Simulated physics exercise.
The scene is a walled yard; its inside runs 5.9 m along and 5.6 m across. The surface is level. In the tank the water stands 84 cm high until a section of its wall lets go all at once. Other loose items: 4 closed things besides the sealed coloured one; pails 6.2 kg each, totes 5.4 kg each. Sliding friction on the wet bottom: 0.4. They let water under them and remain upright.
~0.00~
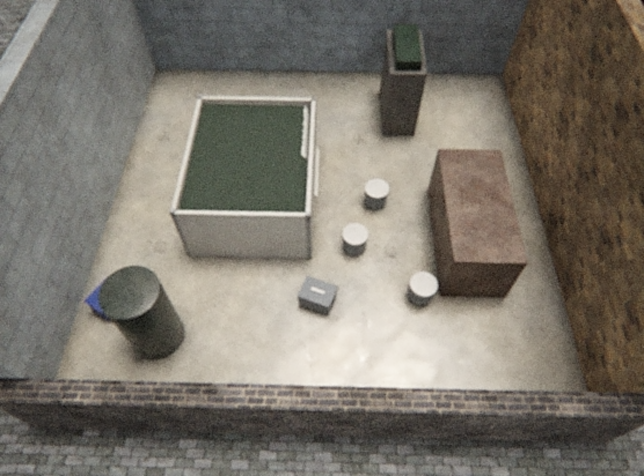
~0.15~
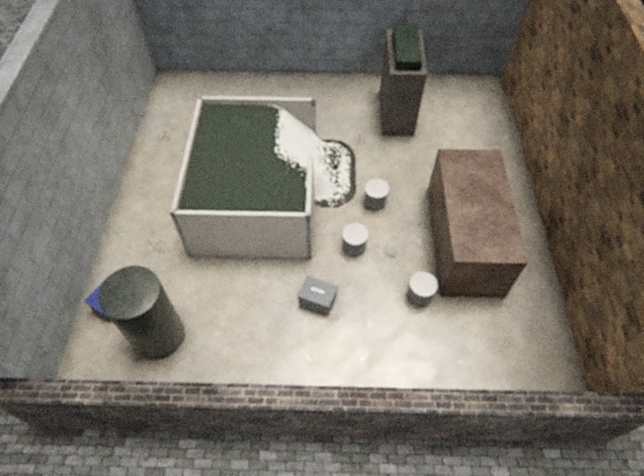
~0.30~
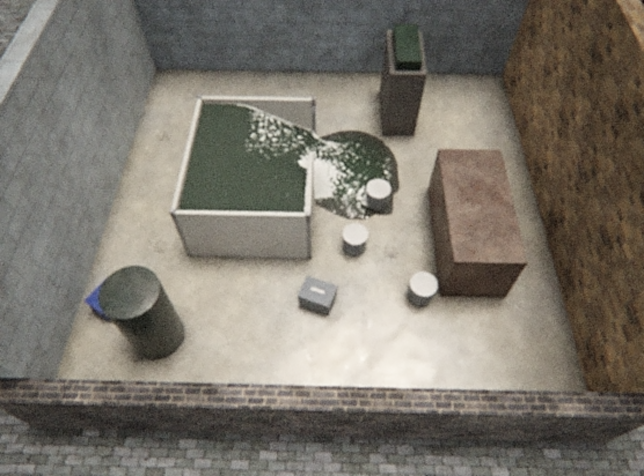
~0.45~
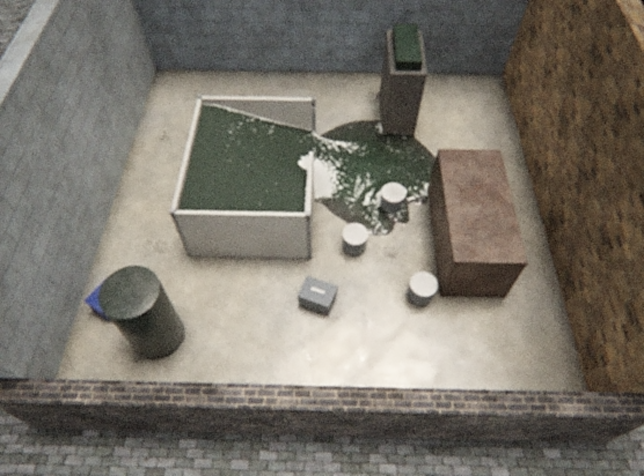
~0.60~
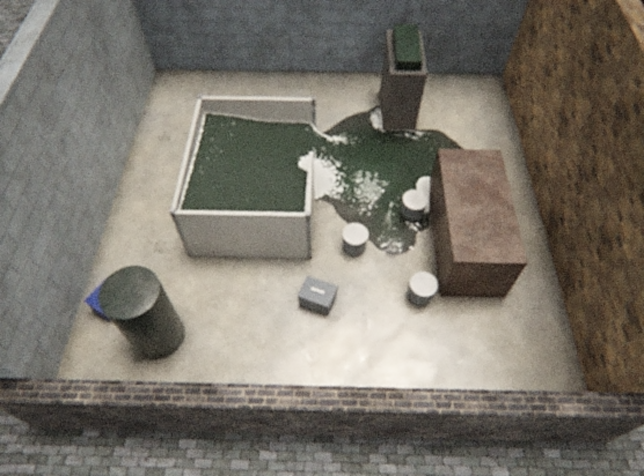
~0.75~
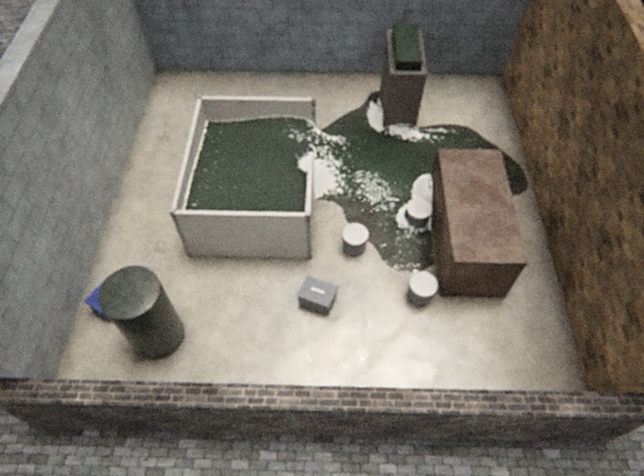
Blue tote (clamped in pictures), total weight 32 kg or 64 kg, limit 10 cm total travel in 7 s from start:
Both pass.
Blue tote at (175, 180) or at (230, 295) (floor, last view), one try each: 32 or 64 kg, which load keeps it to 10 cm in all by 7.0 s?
At the first place the small mass does it, and at the second the small mass does it.
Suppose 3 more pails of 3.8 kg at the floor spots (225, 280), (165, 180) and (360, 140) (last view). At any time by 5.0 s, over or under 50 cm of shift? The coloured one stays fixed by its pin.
Within it, within it, beyond it.
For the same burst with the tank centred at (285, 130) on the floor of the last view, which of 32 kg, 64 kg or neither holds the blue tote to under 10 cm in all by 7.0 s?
Then the smaller load will do.
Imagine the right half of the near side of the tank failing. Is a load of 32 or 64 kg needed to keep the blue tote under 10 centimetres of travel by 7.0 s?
So the heavier choice alone.
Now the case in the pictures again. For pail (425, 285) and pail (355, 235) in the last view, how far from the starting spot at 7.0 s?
Shift from start, in order: 250 cm; 5 cm.
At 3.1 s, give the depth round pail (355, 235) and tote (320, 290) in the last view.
Depths: Near 1 cm, then near 3 cm.
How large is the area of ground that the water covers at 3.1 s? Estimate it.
I'd put it close to 23 m2.
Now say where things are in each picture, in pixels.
The blue tote at (105, 294) rests on the ground; water covers 2.8 m2; 0 of 5 have shifted, in the first frame.
The blue tote at (105, 294), on the bottom; water covers 3.5 m2; 0 of 5 have shifted, in the second frame.
The blue tote at (105, 294), on the bottom; 4.4 m2 under water; 0 of 5 have shifted, in the third frame.
The blue tote at (105, 294) rests on the ground; water covers 5.4 m2; 1 of 5 have shifted, in the fourth frame.
The blue tote at (105, 294), on the bottom; 6.5 m2 under water; 1 of 5 have shifted, in the fifth frame.
The blue tote at (105, 294) rests on the ground; 7.7 m2 under water; 1 of 5 have shifted, in the sixth frame.
After 1.4 s the blue tote would be 0 cm from its start with 32 kg and 0 cm from its start with 64 kg; 0 cm of water round it then.
After 3.1 s the blue tote would be 0 cm from its start with 32 kg and 0 cm from its start with 64 kg; 0 cm of water round it then.
After 4.9 s the blue tote would be 0 cm from its start with 32 kg and 0 cm from its start with 64 kg; 0 cm of water round it then.
After 7.0 s the blue tote would be 0 cm from its start with 32 kg and 0 cm from its start with 64 kg; 11 cm of water round it then.
